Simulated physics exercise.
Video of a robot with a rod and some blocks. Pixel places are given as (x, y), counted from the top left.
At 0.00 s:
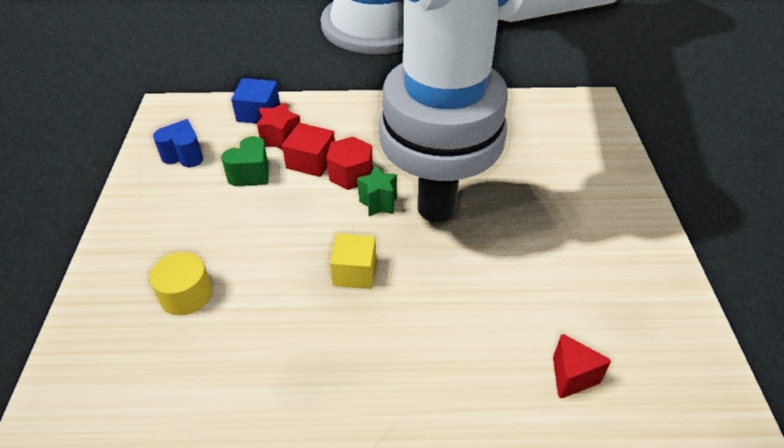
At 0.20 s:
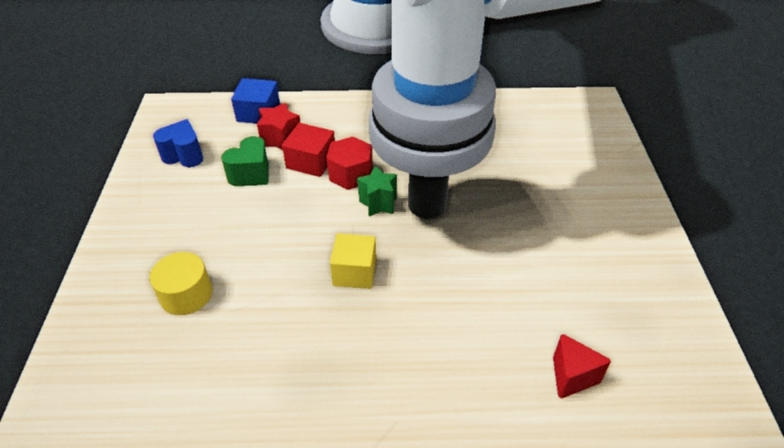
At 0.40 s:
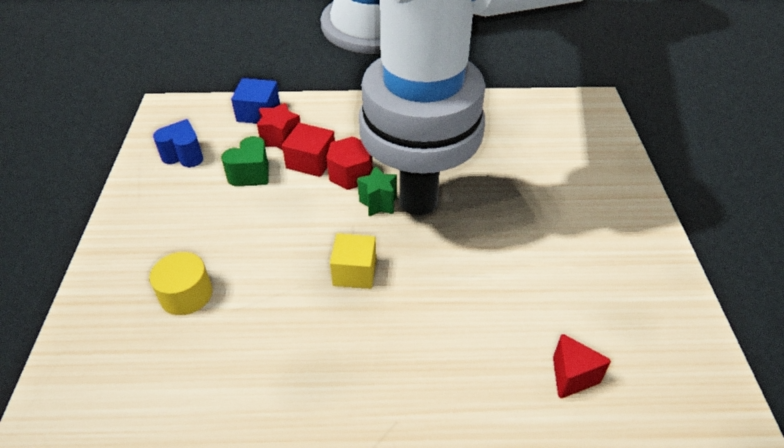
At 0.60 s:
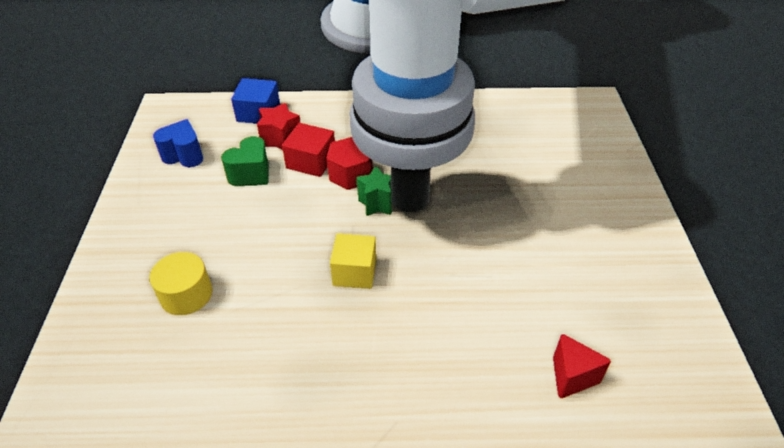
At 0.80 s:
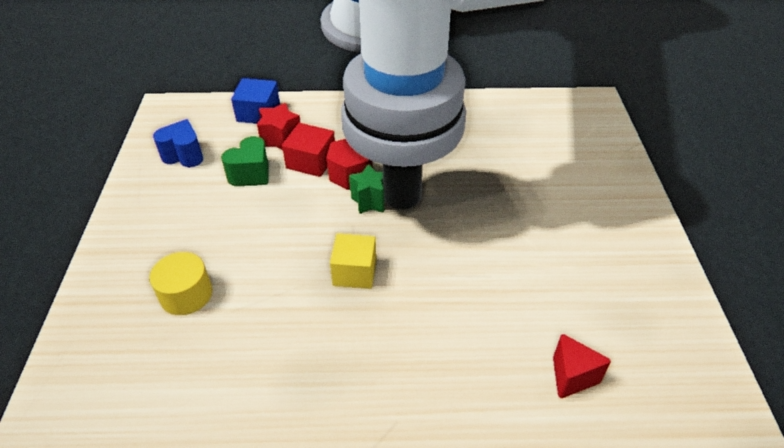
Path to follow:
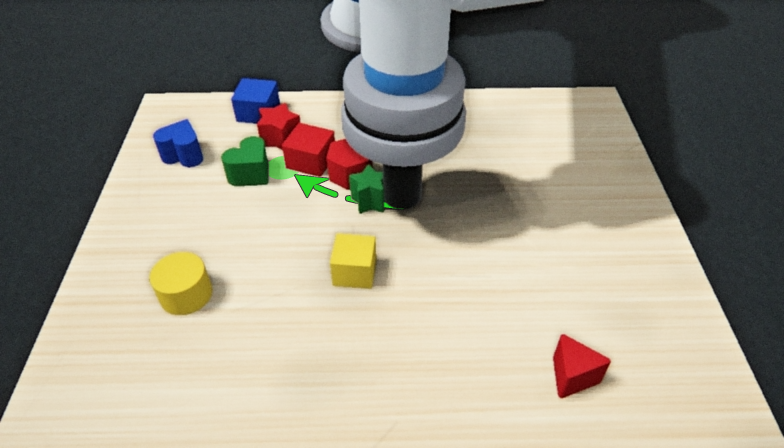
The robot arm's black rod slides left across the board and nudges the green star slightly left.
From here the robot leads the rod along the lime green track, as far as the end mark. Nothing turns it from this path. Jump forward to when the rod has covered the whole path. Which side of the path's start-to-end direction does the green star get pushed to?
Seen from start to end, it moves left.
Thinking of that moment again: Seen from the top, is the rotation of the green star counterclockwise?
Yes, it checks out.
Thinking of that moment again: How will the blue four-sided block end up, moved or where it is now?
It sits in its place.
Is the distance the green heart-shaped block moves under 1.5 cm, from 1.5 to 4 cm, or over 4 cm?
1.5 to 4 cm.
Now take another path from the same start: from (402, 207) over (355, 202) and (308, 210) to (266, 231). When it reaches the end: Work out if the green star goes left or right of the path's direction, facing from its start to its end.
Towards the right-hand side.
Path on the board, from (402, 207) through (356, 200) and (315, 187) to (283, 167).
The first path, step by step. One third of the way, rod at (355, 190); red hexagonal block at (345, 148), turned 15° clockwise; green star at (321, 174).
Two thirds of the way, rod at (314, 176); red four-sided block at (302, 133); red hexagonal block at (343, 142), turned 40° clockwise; green star at (279, 164), turned 15° anticlockwise.
At the end, rod at (281, 157); green heart-shaped block at (227, 150), turned 30° clockwise; blue four-sided block in place; red four-sided block at (304, 124); red hexagonal block at (343, 142), turned 40° clockwise; green star at (258, 162), turned 70° anticlockwise.
